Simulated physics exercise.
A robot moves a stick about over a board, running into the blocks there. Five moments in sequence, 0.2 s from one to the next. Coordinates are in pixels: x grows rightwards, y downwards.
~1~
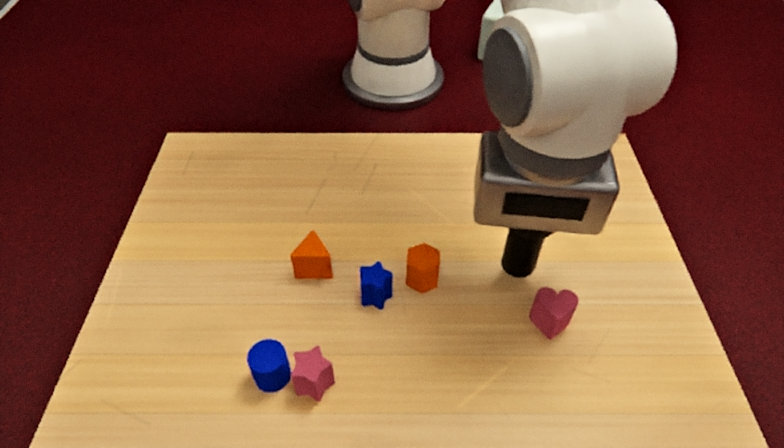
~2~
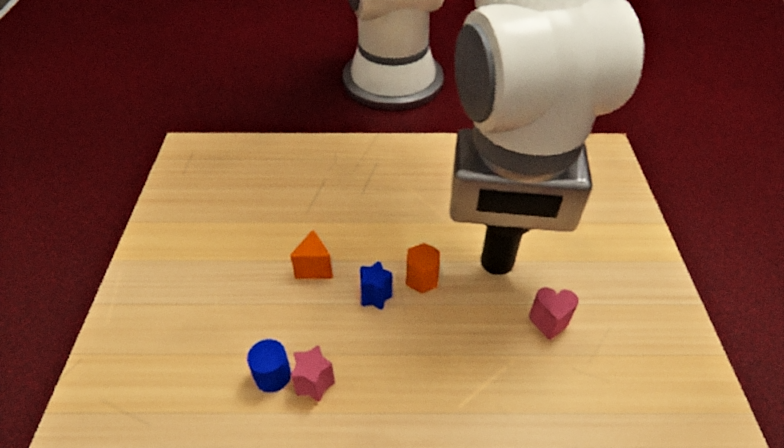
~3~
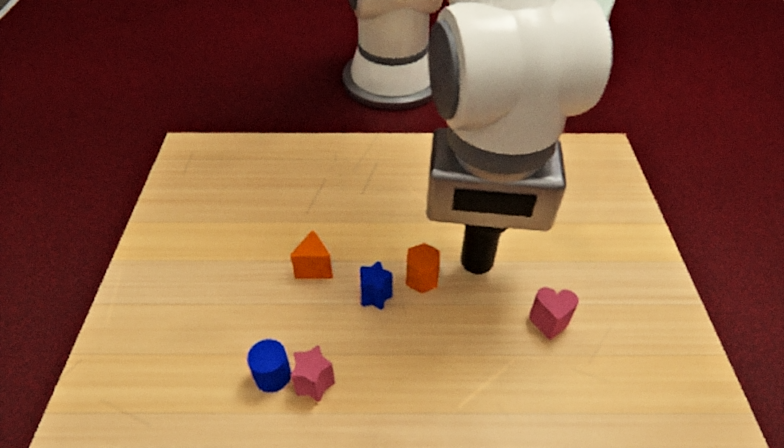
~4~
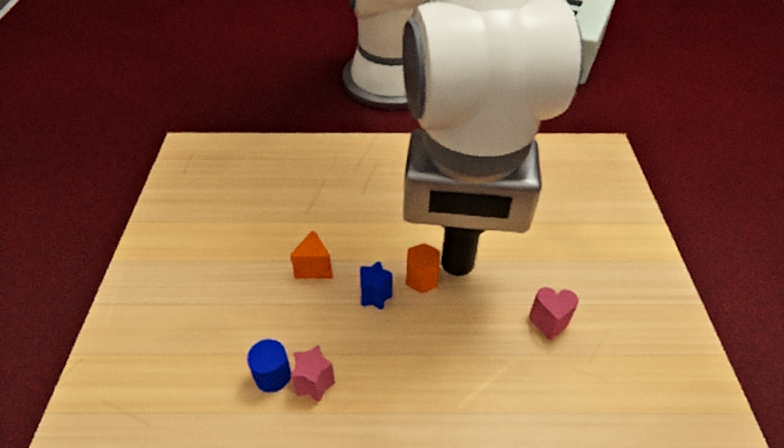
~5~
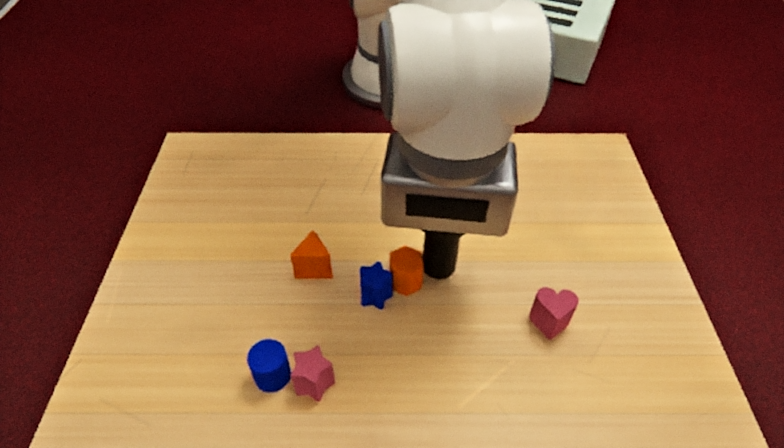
A robot arm holding a dark stick moves left across a wooden board while the scattered blocks stay still, then the stick meets the orange hexagonal block and pushes it a short way left, up against the blue star.
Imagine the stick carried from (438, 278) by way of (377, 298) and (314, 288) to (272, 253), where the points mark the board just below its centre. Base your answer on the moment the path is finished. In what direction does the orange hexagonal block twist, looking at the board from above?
Rotates counter-clockwise.
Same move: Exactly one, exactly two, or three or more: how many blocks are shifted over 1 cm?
Put simply, three or more blocks are moved more than 1 cm.
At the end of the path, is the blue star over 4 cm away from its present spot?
Yes, I think so.
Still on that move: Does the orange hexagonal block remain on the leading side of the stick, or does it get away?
It is no longer ahead.
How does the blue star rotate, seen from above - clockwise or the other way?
It turns counter-clockwise.
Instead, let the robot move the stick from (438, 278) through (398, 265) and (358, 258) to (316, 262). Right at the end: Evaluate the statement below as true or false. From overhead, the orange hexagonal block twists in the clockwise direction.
The statement is false.
On the path given first. One third of the way, stick (375, 287); blue star (317, 292); orange hexagonal block (340, 272).
Two thirds of the way, stick (311, 276); orange triangular block (309, 242); blue star (298, 296), turned 70° anticlockwise; orange hexagonal block (275, 263).
At the end, stick (269, 241); pink star not moved; orange triangular block (304, 227), turned 40° clockwise; blue star (298, 296), turned 70° anticlockwise; orange hexagonal block (249, 257), turned 40° anticlockwise.
